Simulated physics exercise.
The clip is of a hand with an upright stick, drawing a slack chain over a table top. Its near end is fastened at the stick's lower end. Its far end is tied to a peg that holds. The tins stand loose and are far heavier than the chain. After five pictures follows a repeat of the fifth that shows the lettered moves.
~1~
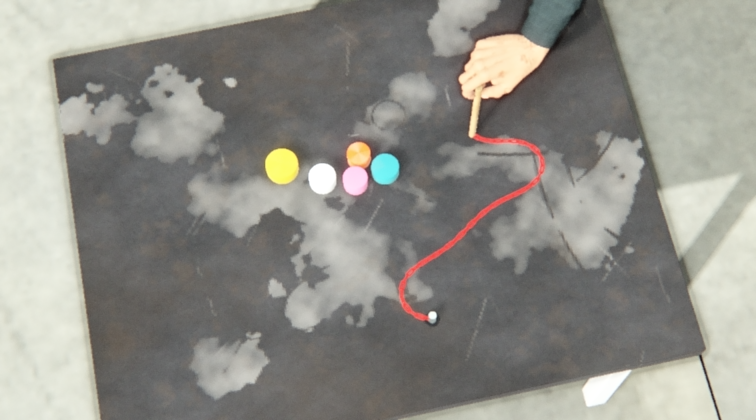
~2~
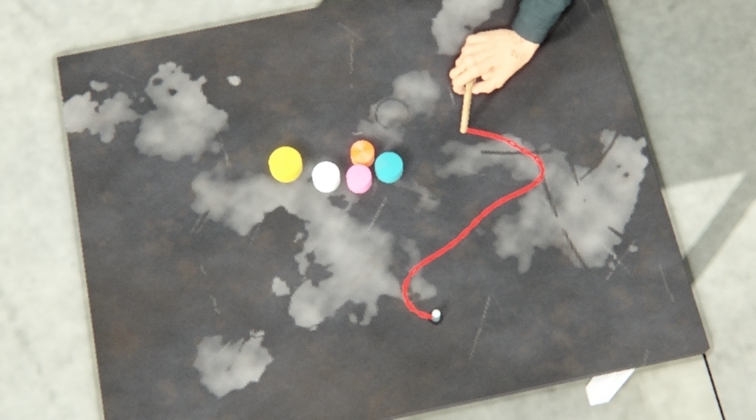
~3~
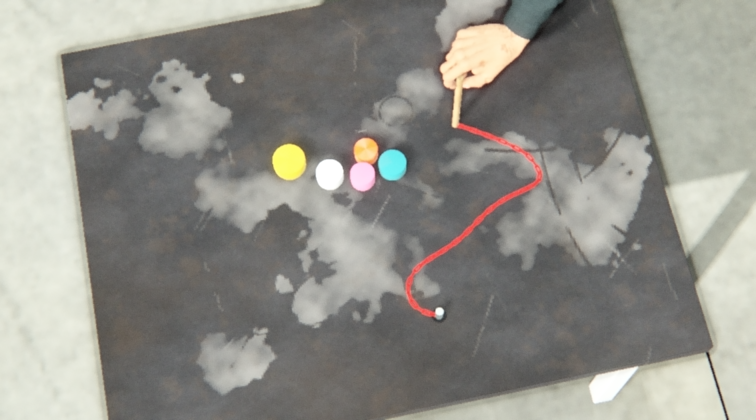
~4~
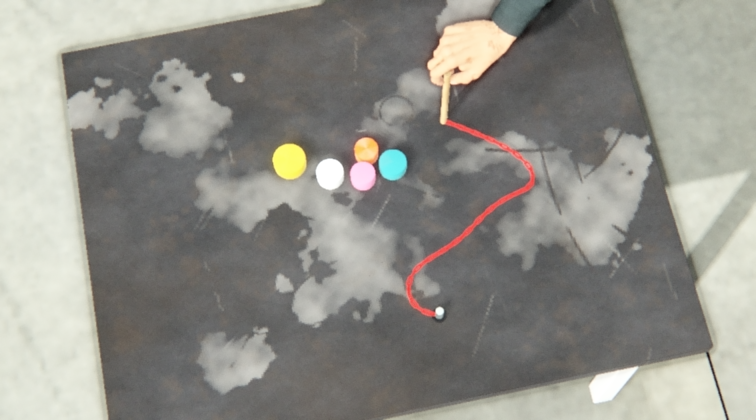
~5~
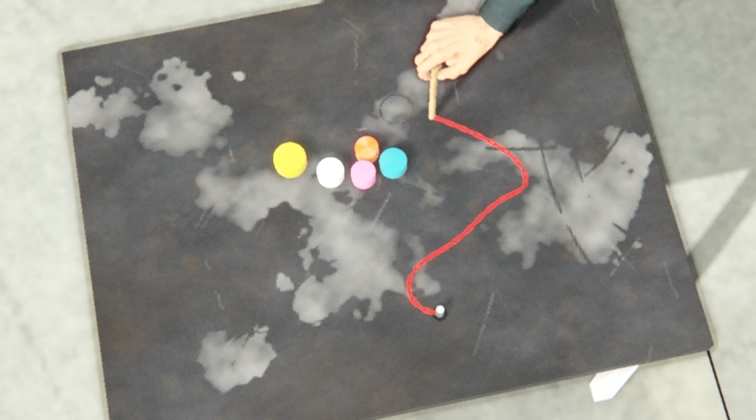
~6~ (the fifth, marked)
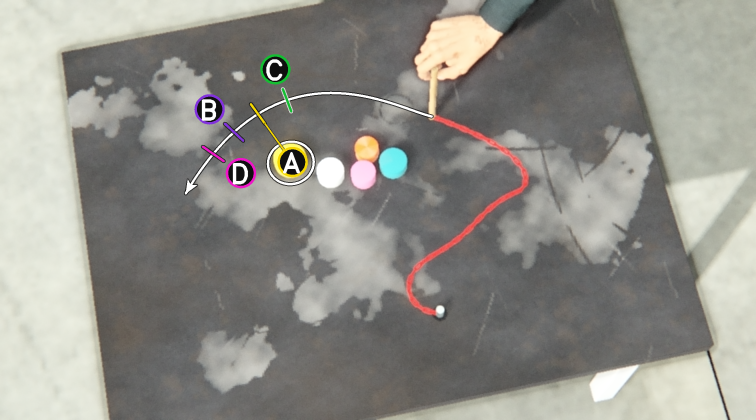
A hand moving an upright stick slowly leftward over a dark table top, drawing one end of a slack red chain along.
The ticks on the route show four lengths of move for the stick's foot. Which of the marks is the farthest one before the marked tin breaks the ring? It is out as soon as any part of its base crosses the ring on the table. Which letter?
The farthest safe stop is D.
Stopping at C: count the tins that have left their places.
The count is none.
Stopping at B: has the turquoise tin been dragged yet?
By then, yes.
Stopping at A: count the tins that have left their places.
The count is none.
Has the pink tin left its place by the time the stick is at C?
No.
On the marked copy, A at (258, 114); B at (234, 132); C at (287, 100); D at (213, 154); the ring at (291, 163); the route from (432, 117) via (291, 99) to (186, 193).
Following D. Soon after the start, foot of the stick (351, 95); yellow tin (290, 160).
Later, foot of the stick (269, 108); yellow tin (290, 160).
In the end, foot of the stick (213, 154); orange tin (353, 168); pink tin (346, 190); yellow tin (290, 160); turquoise tin (371, 185); the yellow tin is still in its ring.
As for the rest, A is safe but short; B is safe but short; C is safe but short.
